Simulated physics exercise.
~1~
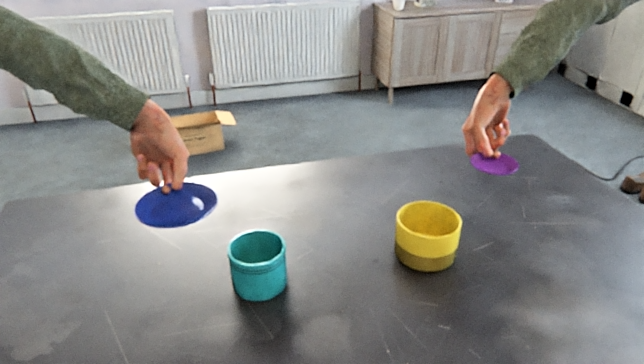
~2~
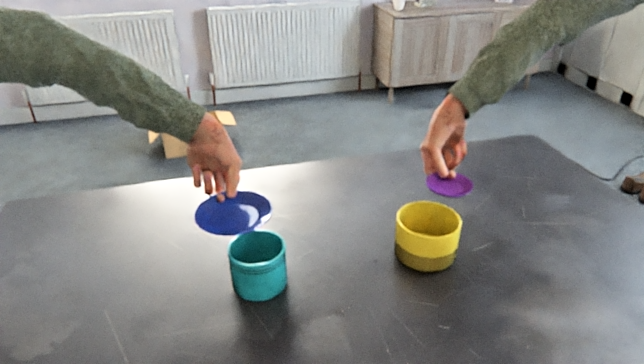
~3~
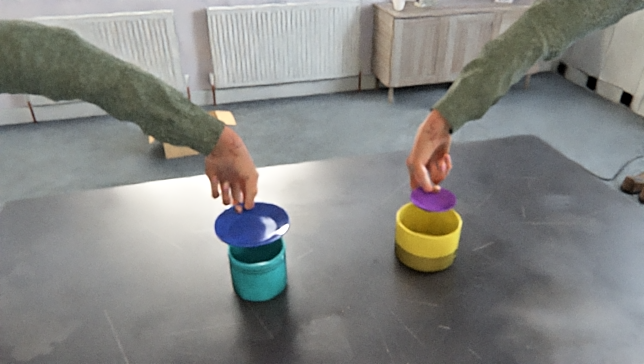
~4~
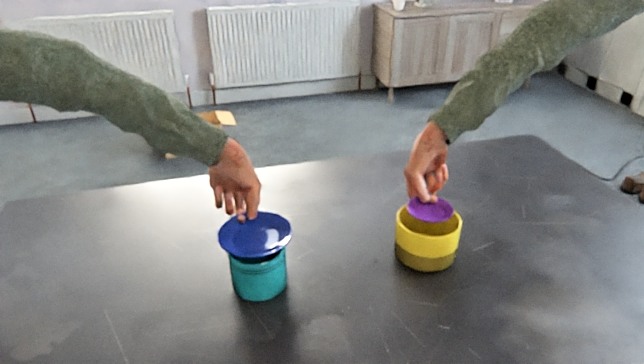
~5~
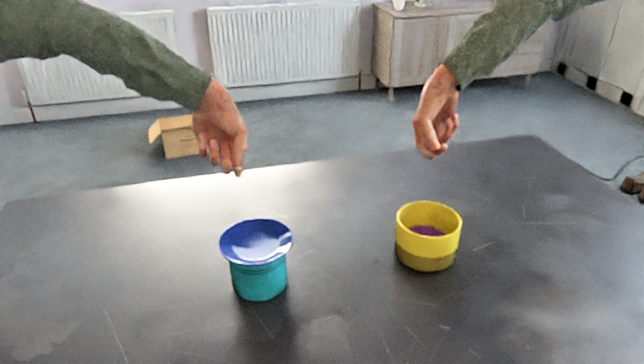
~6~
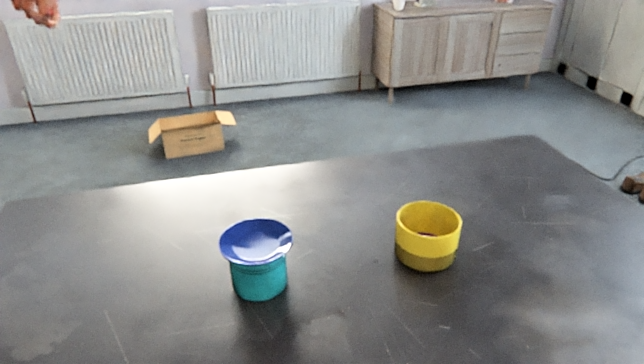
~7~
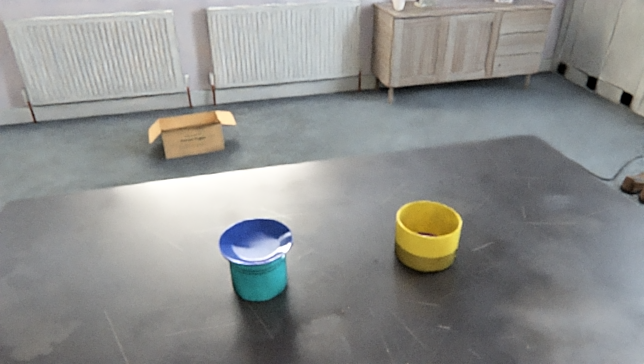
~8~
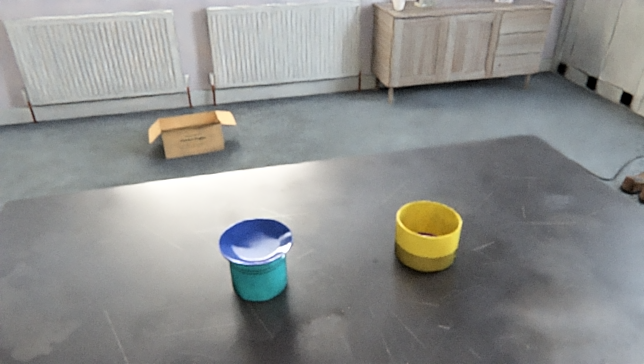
Two hands lowered a blue saucer and a smaller purple plate onto a teal jar and a yellow mug, then let go and withdrew; the saucer stayed resting across the jar's rim, while the plate dropped down inside the mug.
